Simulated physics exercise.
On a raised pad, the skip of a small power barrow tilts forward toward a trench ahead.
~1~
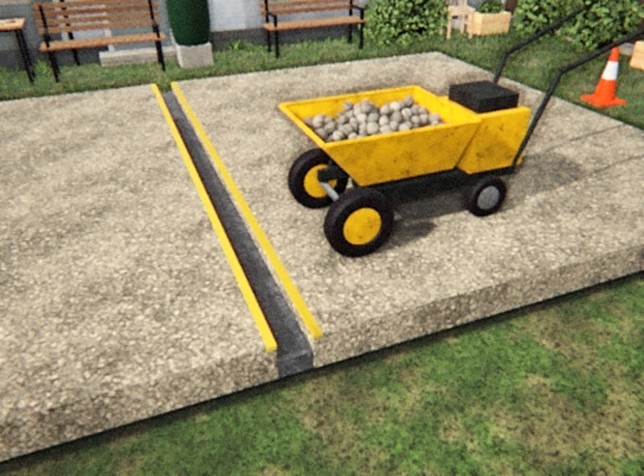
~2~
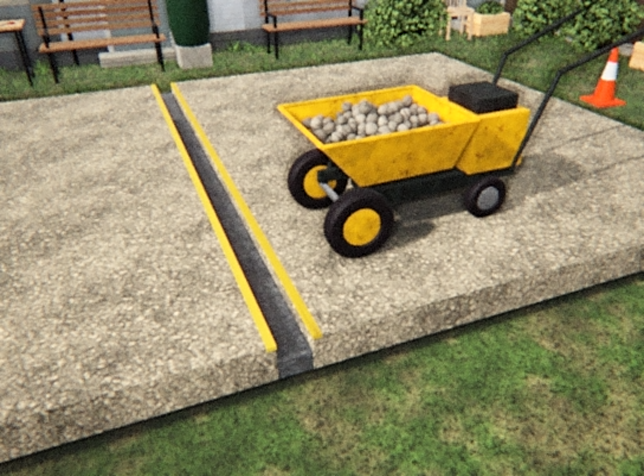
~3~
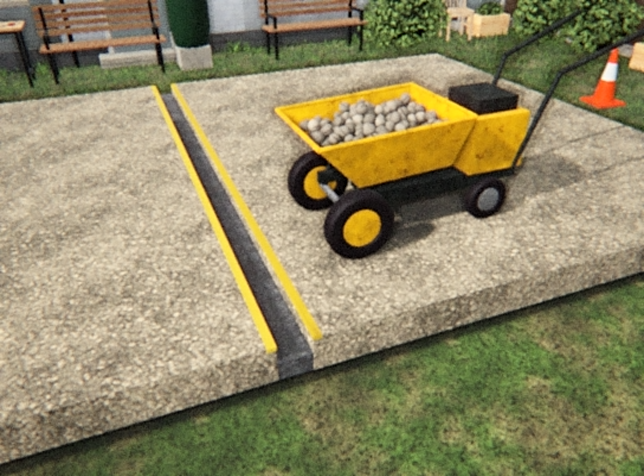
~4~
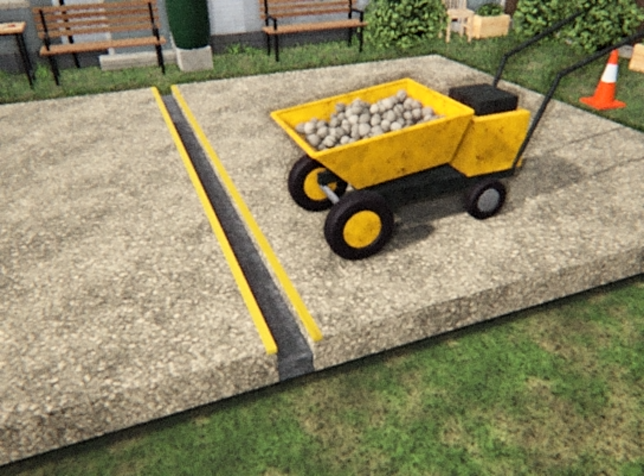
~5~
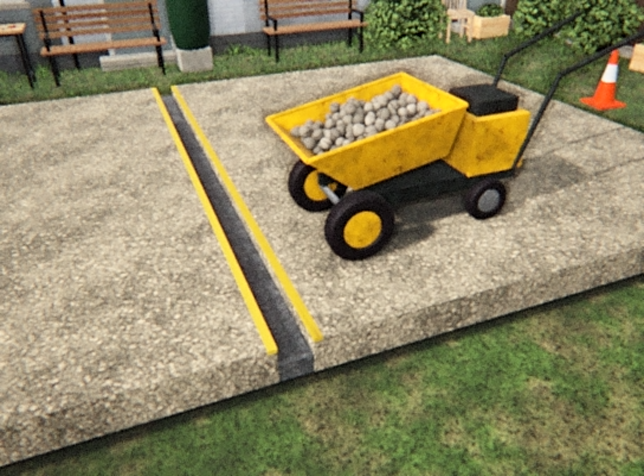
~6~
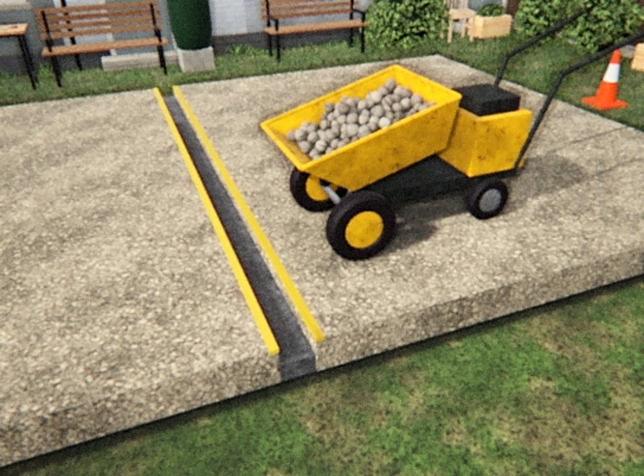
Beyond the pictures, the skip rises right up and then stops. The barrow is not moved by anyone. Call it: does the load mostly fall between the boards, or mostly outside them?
It mostly falls outside them.
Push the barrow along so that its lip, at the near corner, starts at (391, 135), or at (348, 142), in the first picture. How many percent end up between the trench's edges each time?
Around 30 % the first time and around 40 % the second.
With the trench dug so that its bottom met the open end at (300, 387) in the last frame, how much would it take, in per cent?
Estimated share: Approx. 50 per cent.
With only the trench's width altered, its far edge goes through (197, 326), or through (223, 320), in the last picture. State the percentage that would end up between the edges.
Well, it'd be something like 90 per cent the first time and 70 per cent the second.
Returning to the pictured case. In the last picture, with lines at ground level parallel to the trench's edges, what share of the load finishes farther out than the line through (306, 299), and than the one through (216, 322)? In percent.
Around 90 in a hundred for the first, 30 in a hundred for the second.
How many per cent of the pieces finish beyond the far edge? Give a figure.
55 %.
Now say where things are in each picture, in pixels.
Lip of the skip (324, 146), level; top of the load (373, 115), river pebbles; first edge of the trench (297, 297); far edge (254, 308), the trench under half as wide as the skip, and about half as deep as wide, in the first picture.
Lip of the skip (323, 148), level; top of the load (383, 121), in the second picture.
Lip of the skip (319, 151), tipped barely; top of the load (381, 120), in the third picture.
Lip of the skip (314, 156), tipped a little; top of the load (386, 117), in the fourth picture.
Lip of the skip (308, 162), tipped a little; top of the load (394, 106), in the fifth picture.
Lip of the skip (302, 169), tipped clearly; top of the load (396, 112); first edge of the trench (299, 300); far edge (256, 311), in the sixth picture.
Just after the last frame, skip tipped steeply; every one in the skip.
A moment on, skip tipped right over; roughly two thirds in the skip; about a tenth in or heaped over the trench; roughly a quarter beyond it; about a tenth falling.
Further on, skip tipped right over; about a tenth in the skip; roughly a quarter in or heaped over the trench; roughly half beyond it.
When it is over, skip tipped right over; about a tenth in the skip; roughly a third in or heaped over the trench; roughly half beyond it.
